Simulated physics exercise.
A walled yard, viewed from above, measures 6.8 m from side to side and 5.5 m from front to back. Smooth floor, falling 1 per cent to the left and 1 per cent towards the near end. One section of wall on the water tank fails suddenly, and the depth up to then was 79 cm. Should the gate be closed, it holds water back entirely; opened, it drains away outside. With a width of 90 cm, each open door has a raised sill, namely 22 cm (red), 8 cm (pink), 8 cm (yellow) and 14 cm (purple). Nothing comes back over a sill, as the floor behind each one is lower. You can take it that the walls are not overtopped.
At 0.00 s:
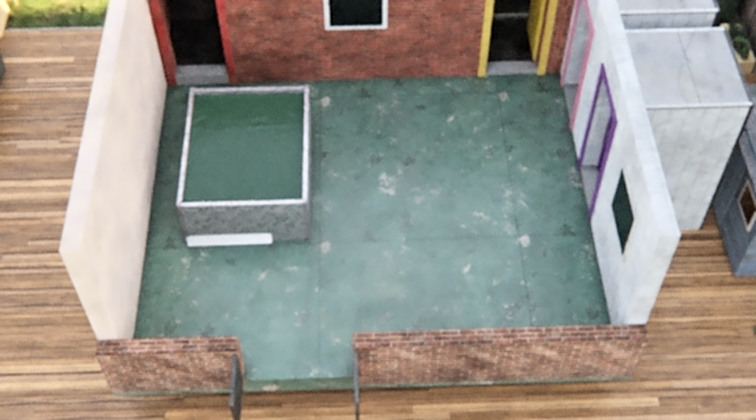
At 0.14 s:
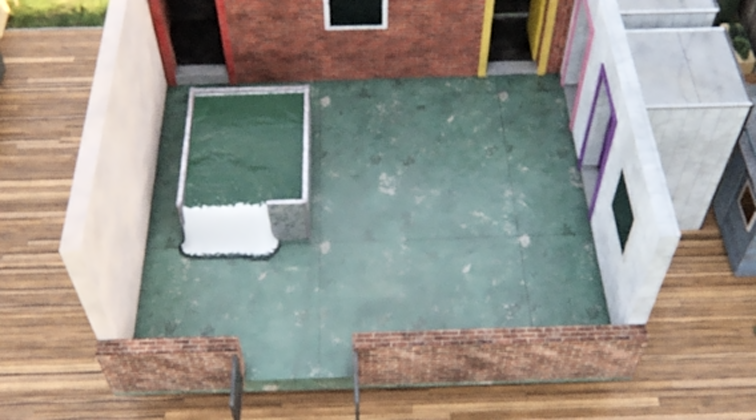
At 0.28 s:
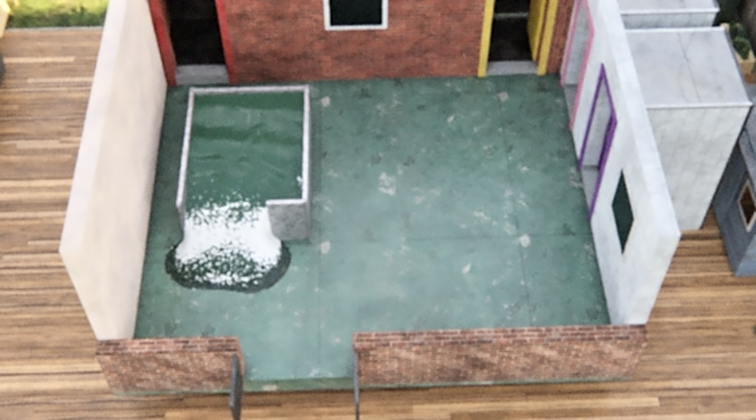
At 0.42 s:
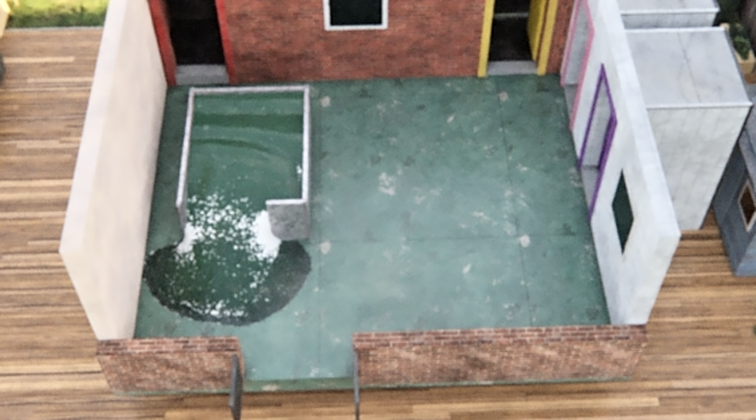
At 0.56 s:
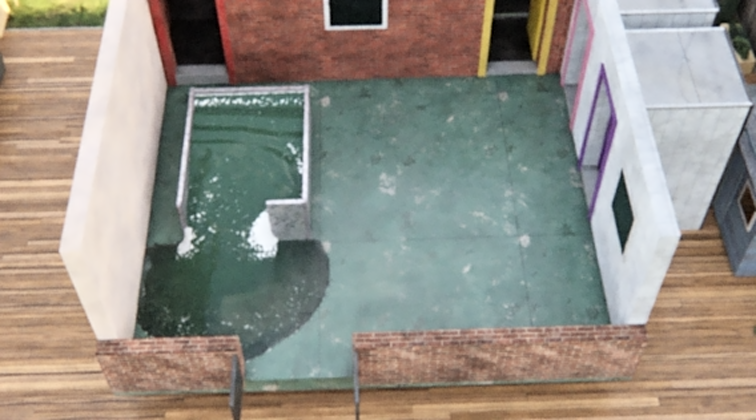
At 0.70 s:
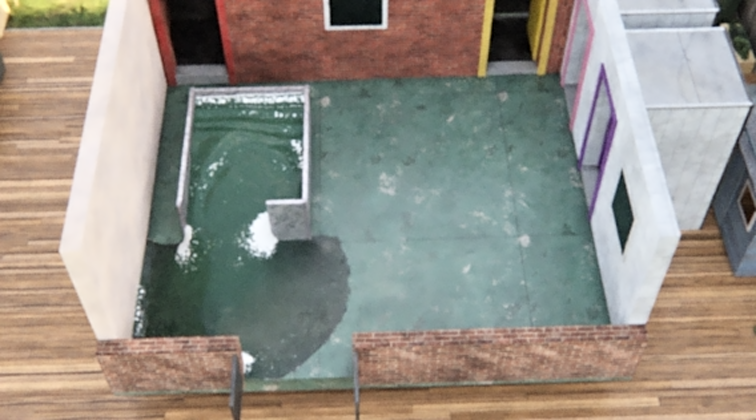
In a walled yard with a green floor, part of the near wall of a raised water tank gave way, and water poured out in white foam, then spread across the floor to the left and front walls.
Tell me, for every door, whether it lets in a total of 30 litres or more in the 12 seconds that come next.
For every door: The red door does not; the pink door does not; the yellow door does not; the purple door does not.
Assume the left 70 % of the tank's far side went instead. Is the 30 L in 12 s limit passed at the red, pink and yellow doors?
Door by door - red: Out of bounds, pink: Out of bounds, yellow: Within bounds.
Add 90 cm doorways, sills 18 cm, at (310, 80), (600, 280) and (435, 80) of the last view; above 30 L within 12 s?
In turn: Short of it, short of it, short of it.
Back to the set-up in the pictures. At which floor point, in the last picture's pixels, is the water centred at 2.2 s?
Centre: Approx. (231, 247) px.
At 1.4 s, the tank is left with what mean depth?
Average depth: About 49 cm.
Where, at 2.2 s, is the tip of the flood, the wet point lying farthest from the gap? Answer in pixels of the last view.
Near (495, 356).
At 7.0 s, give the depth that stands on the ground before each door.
Door by door, in cm: Red reads 11, pink reads 3, yellow reads 7, purple reads 6.
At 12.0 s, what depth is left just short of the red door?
I'd say close to 5.5 cm.
After 1.4 s water covers 20 % of the floor and is deepest (65 cm) near (130, 368); red door not reached, pink door not reached, yellow door not reached, purple door not reached.
After 2.2 s water covers 20 % of the floor and is deepest (48 cm) near (130, 368); red door not reached, pink door not reached, yellow door not reached, purple door not reached.
After 3.5 s water covers 40 % of the floor and is deepest (30 cm) near (130, 368); red door not reached, pink door not reached, yellow door not reached, purple door not reached.
After 7.0 s water covers 85 % of the floor and is deepest (17 cm) near (130, 368); red door 11 cm at the sill, 2 L in, pink door 3 cm at the sill, 0 L in, yellow door 7 cm at the sill, 0 L in, purple door 6 cm at the sill, 0 L in.
After 12.0 s water covers 100 % of the floor and is deepest (10 cm) near (130, 368); red door 6 cm at the sill, 2 L in, pink door 5 cm at the sill, 0 L in, yellow door 5 cm at the sill, 2 L in, purple door 4 cm at the sill, 0 L in.
